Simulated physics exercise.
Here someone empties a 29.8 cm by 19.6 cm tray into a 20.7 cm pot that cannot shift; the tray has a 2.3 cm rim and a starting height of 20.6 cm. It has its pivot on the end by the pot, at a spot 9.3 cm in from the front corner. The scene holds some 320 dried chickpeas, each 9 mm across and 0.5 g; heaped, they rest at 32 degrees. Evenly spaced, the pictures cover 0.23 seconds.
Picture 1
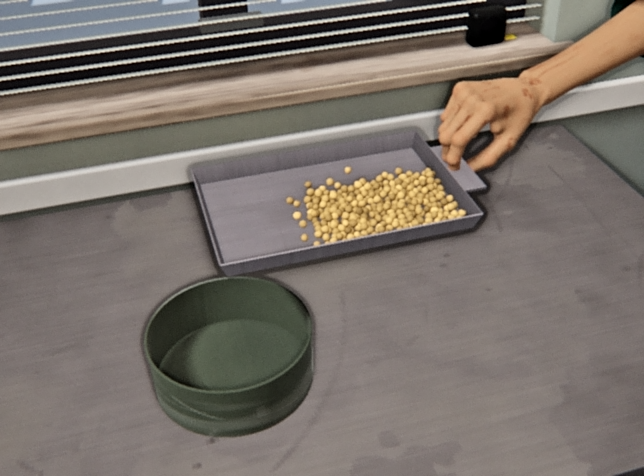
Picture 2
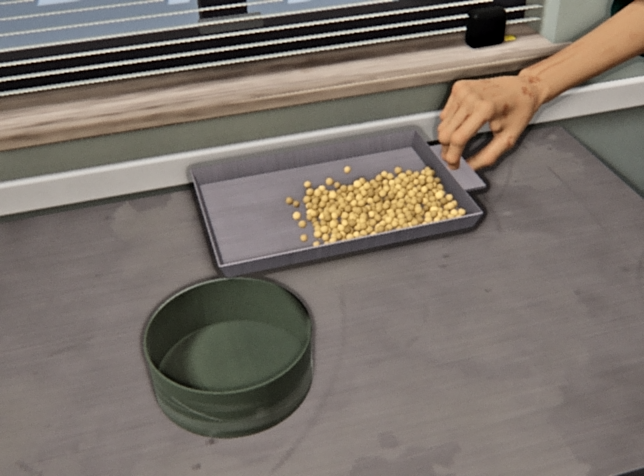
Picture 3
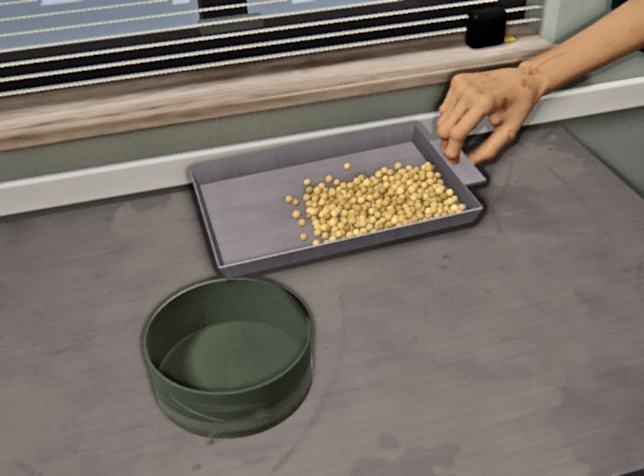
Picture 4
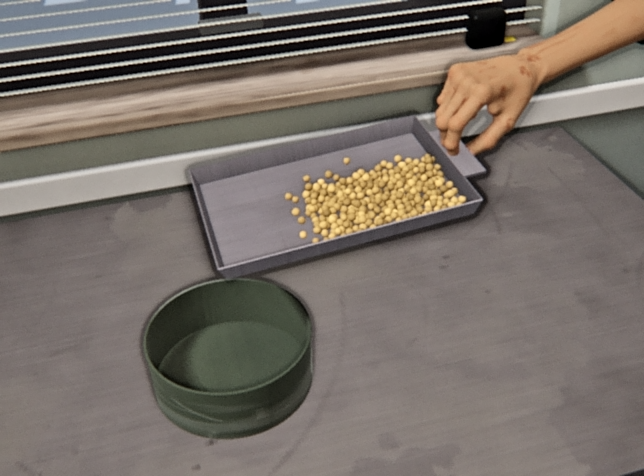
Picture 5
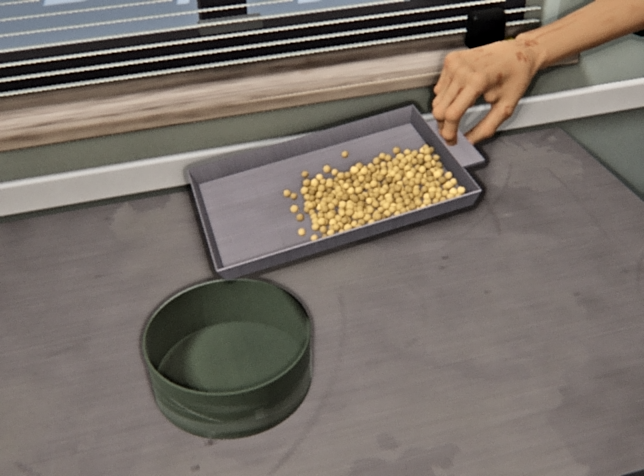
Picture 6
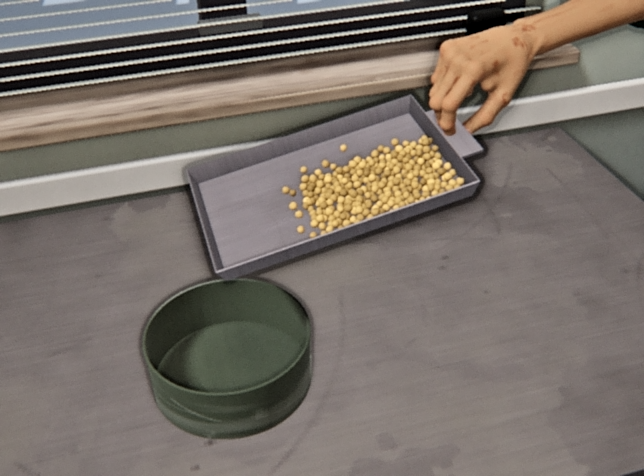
A hand slowly raised the right end of a gray tray of dried chickpeas, tilting it gently toward the left, while the chickpeas barely shifted and the round green pot in front stayed still.
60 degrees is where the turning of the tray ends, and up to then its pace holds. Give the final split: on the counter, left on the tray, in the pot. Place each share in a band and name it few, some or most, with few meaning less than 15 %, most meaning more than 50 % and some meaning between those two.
In the end: Counter few, tray most, pot some.
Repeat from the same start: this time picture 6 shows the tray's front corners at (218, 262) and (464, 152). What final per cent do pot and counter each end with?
Pot 20; counter 35.
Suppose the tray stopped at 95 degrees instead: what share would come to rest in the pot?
90 per cent.
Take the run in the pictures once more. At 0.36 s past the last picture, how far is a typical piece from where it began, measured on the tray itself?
I'd say close to 3 centimetres.
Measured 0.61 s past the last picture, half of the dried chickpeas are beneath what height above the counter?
Around 24 cm up.
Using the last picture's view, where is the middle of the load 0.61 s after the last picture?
Expected load position: Near (236, 229).
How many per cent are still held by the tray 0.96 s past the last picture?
Close to 70 in a hundred.
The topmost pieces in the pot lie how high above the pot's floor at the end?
1.5 cm.
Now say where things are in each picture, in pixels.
In the first picture, tray tilt 0 degrees, front corners at (226, 260) and (474, 211); middle of the pieces at (381, 206); pot at (229, 330).
In the second picture, tray tilt 1 degrees, front corners at (225, 261) and (474, 210); middle of the pieces at (381, 206).
In the third picture, tray tilt 2 degrees, front corners at (225, 262) and (474, 206); middle of the pieces at (381, 203).
In the fourth picture, tray tilt 5 degrees, front corners at (224, 263) and (474, 197), lowest corner left front; middle of the pieces at (380, 197).
In the fifth picture, tray tilt 8 degrees, front corners at (222, 265) and (472, 189), lowest corner left front; middle of the pieces at (379, 191).
In the sixth picture, tray tilt 11 degrees, front corners at (221, 266) and (471, 179), lowest corner left front; middle of the pieces at (377, 184); pot at (227, 331).
Then, 0.36 s after the last picture, tilt 34 degrees; the tray holds 100 %, the pot 0 %.
Then, 0.61 s after the last picture, tilt 51 degrees; the tray holds 95 %, the pot 0 %.
Then, 0.96 s after the last picture, tilt 60 degrees; the tray holds 70 %, the pot 20 %.
In the end, counter 5 %, tray 70 %, pot 25 %.
